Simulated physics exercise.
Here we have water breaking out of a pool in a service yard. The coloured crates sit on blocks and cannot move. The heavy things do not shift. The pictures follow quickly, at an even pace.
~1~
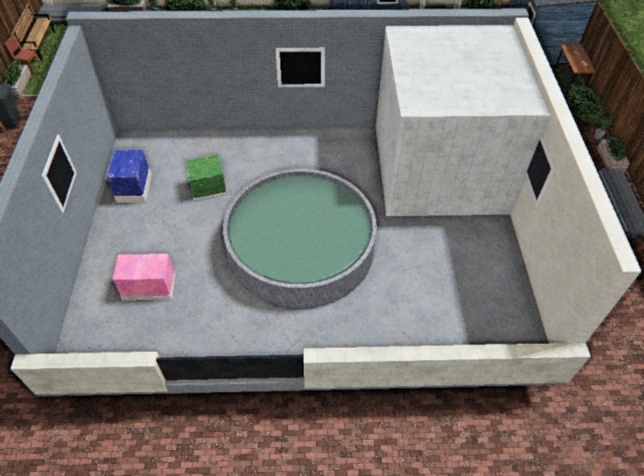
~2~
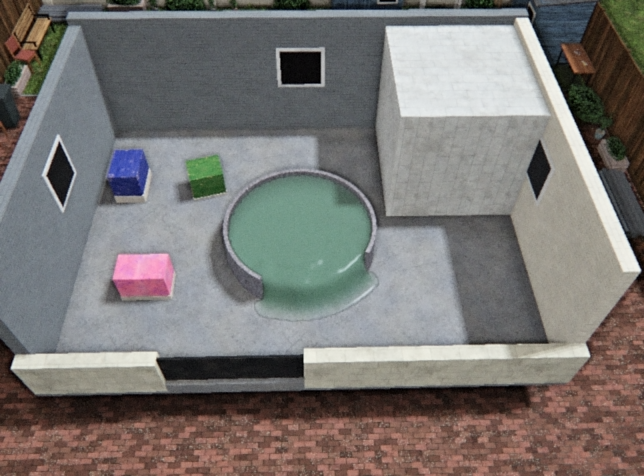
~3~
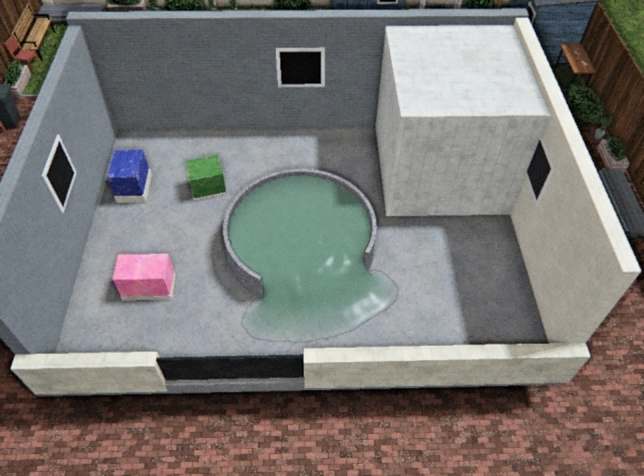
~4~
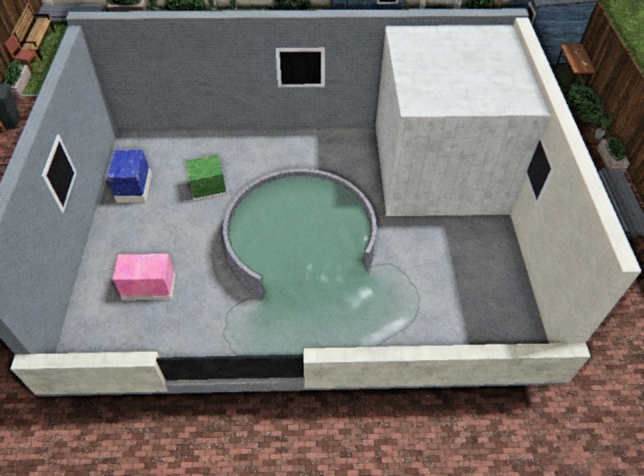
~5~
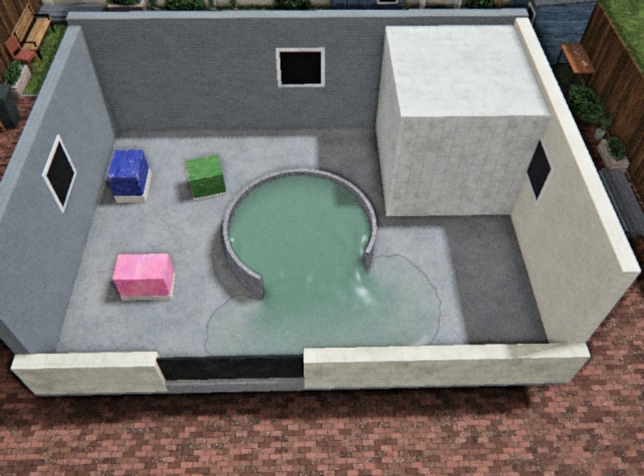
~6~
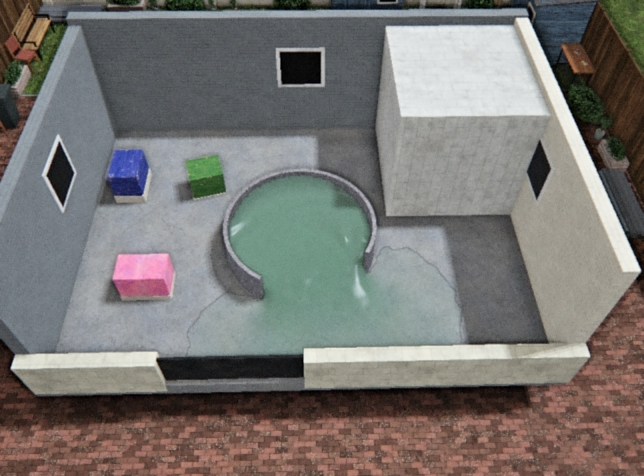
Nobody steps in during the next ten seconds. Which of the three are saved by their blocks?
The green crate is soaked; the pink crate is soaked; the blue crate keeps dry.
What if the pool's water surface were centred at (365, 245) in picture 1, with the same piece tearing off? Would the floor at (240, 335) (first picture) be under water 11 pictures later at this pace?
Verdict: Covered.
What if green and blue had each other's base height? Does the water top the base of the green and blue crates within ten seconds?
Then: Green crate is safe; blue crate takes water.
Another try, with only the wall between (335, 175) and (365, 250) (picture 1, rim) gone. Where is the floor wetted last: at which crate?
The one in pink.
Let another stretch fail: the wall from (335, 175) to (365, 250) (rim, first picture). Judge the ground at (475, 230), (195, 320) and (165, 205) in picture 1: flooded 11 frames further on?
One after the other: Wet, not flooded, free of water.
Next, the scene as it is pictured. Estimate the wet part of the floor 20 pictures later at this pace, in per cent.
Near 55 in a hundred.
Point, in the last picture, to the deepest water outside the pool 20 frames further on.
Around (510, 217).
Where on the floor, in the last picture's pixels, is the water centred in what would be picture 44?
Roughly at (330, 275).
A moment on, water covers 25 % of the floor; the green crate not reached, the pink crate not reached, the blue crate not reached.
Next, water covers 35 % of the floor; the green crate not reached, the pink crate water round its plinth, the blue crate not reached.
Then, water covers 55 % of the floor; the green crate not reached, the pink crate water round its plinth, the blue crate not reached.
Later, water covers 85 % of the floor; the green crate water round its plinth, the pink crate water round its plinth, the blue crate water round its plinth.
In the end, water covers 100 % of the floor; the green crate was topped, the pink crate was topped, the blue crate stayed above the water.
